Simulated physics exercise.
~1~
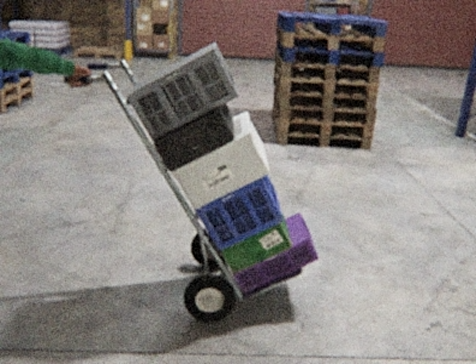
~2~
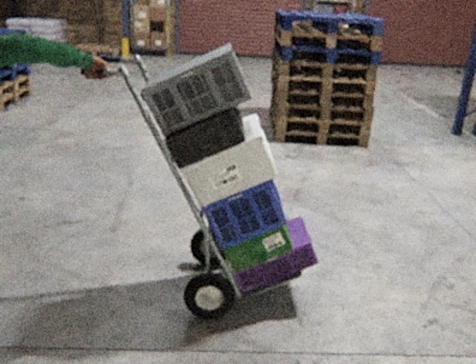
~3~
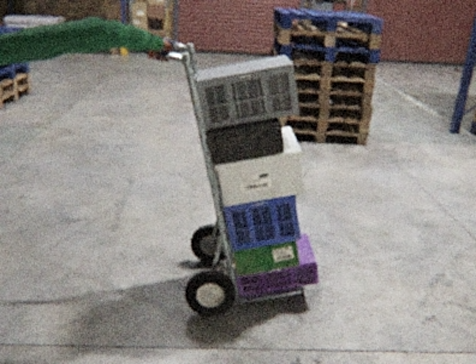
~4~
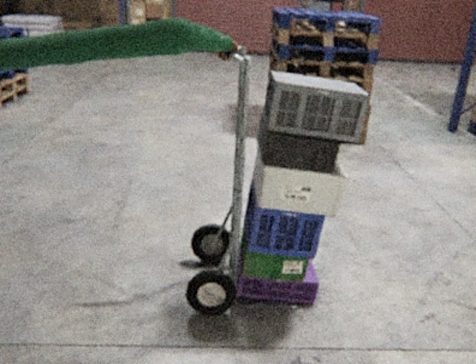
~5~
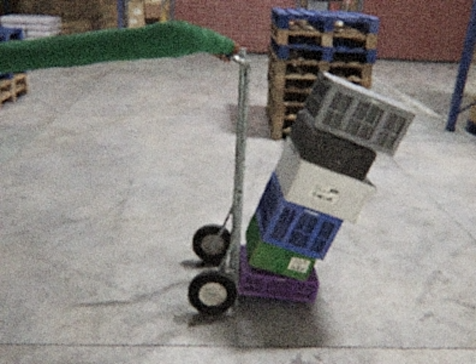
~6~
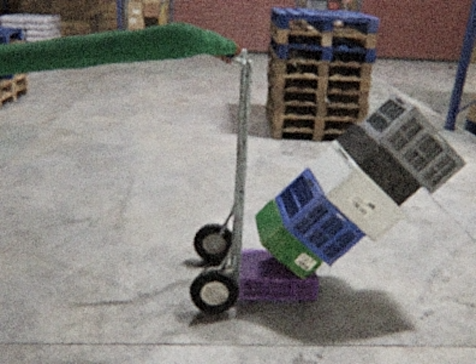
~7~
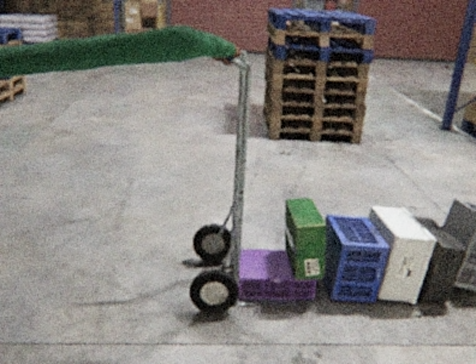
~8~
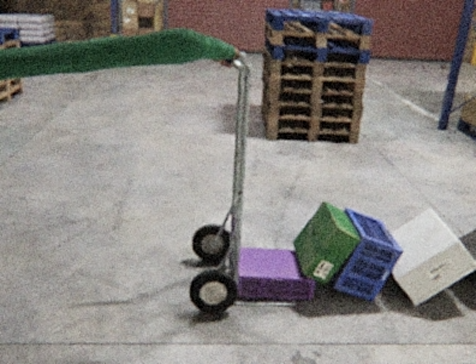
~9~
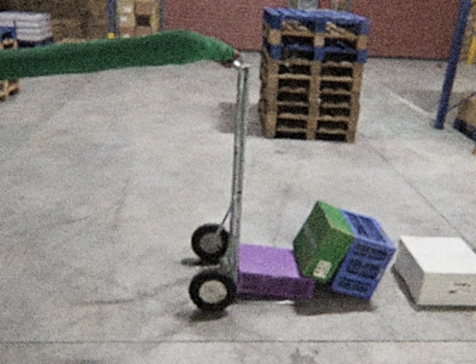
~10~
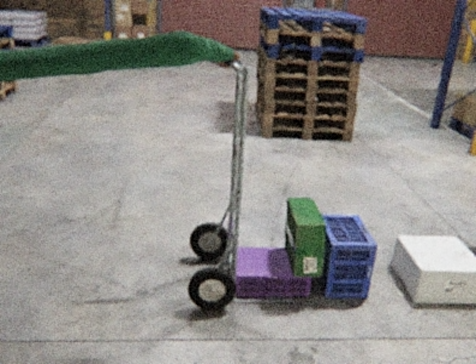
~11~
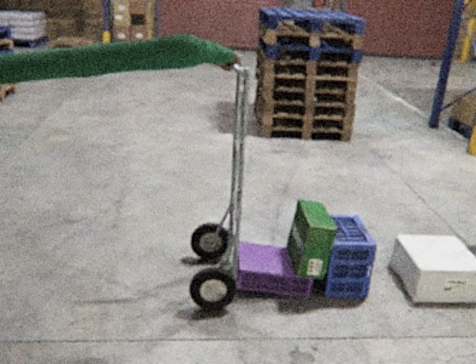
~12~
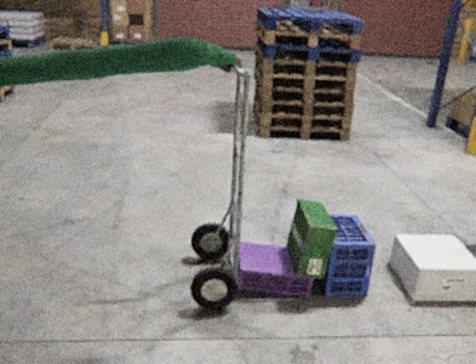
In the video, a green-sleeved arm tips a leaning sack truck upright, and its stack of crates and boxes topples to the right. The purple crate stays on the plate with the green box tipped against the blue crate, while the white box rests farther right on the floor.
